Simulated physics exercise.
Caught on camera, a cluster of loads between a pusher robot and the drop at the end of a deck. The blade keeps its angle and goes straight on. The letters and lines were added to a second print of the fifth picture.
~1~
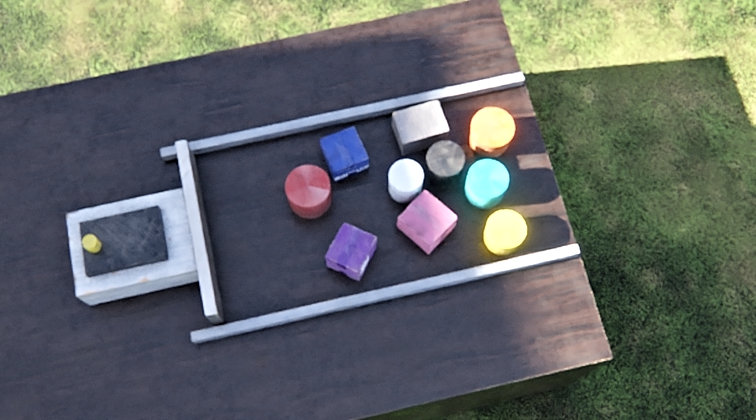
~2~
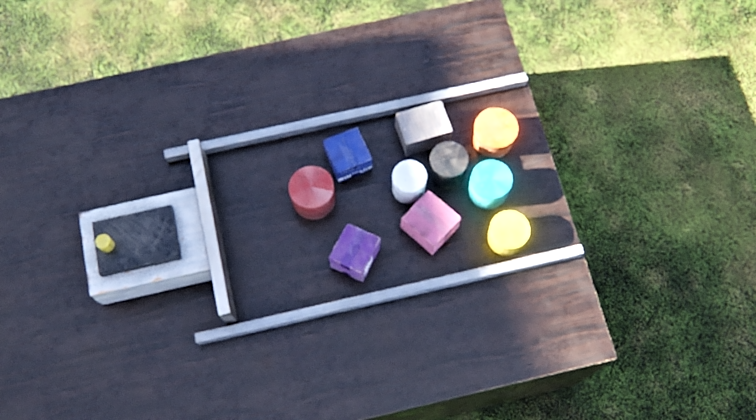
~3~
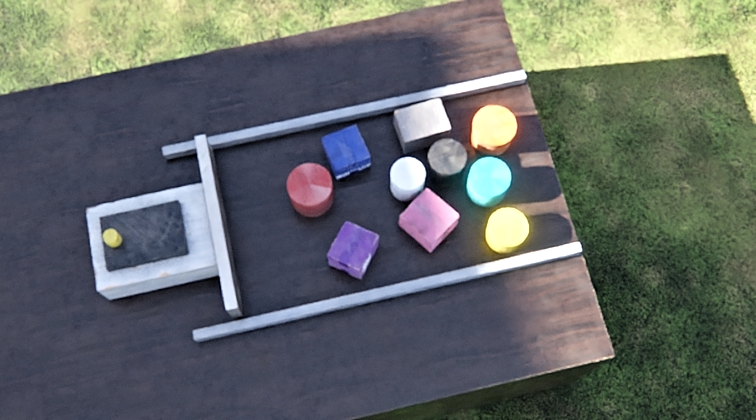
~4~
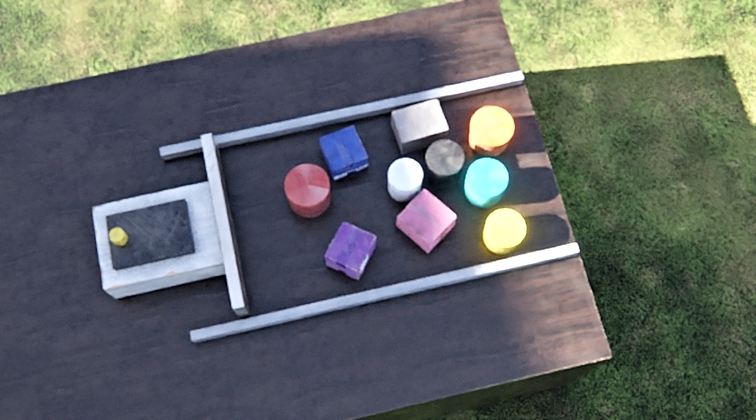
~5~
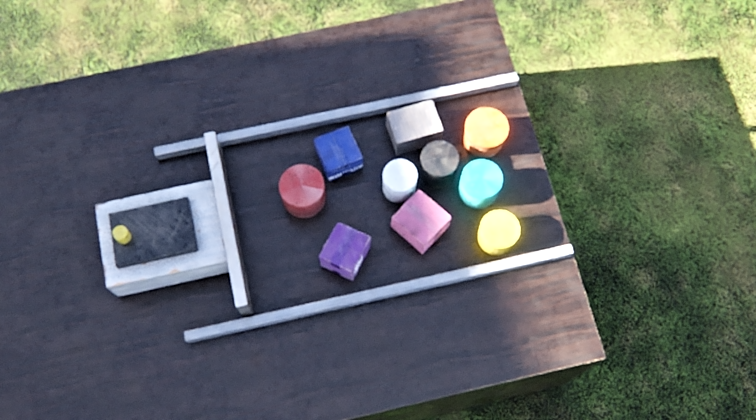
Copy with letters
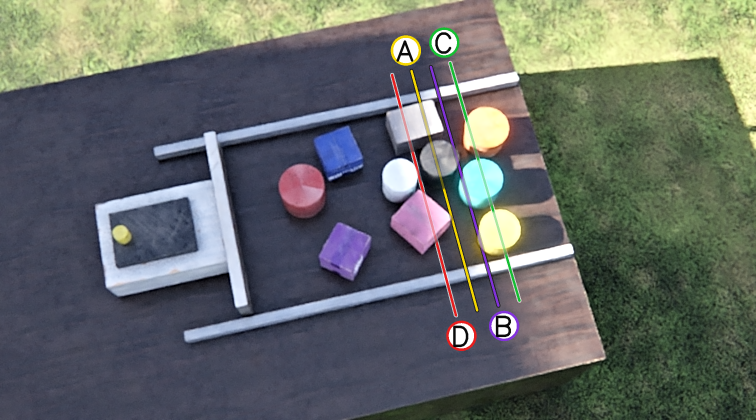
A white pusher robot slides slightly right toward a cluster of colourful blocks and cylinders.
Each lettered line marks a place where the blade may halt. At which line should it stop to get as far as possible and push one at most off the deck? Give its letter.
No farther than A.
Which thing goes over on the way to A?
It is the orange pail.
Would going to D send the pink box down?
By then, no.
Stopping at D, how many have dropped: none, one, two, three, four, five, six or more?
By then, none.
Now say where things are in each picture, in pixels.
The first picture shows pink box (427, 222); yellow pail (505, 233); red canister (309, 192).
The second picture shows robot (142, 239); black canister (448, 166).
The third picture shows robot (149, 234); blue parcel (346, 152).
The fourth picture shows robot (156, 232); turquoise canister (486, 184).
The fifth picture shows robot (159, 230); white canister (399, 181); pink box (421, 222); yellow pail (498, 233).
On the marked copy, A at (443, 185); B at (463, 181); C at (483, 176); D at (423, 190).
Taking A. A third of the way, robot (240, 213); blue parcel (345, 151); purple parcel (349, 250).
Two thirds of the way, robot (318, 196); orange pail (491, 127); black canister (464, 152).
When it is over, robot (378, 183); orange pail over the edge; turquoise canister (539, 170); one fallen.
As for the rest, B drops three; C drops three; D is within the limit but short.
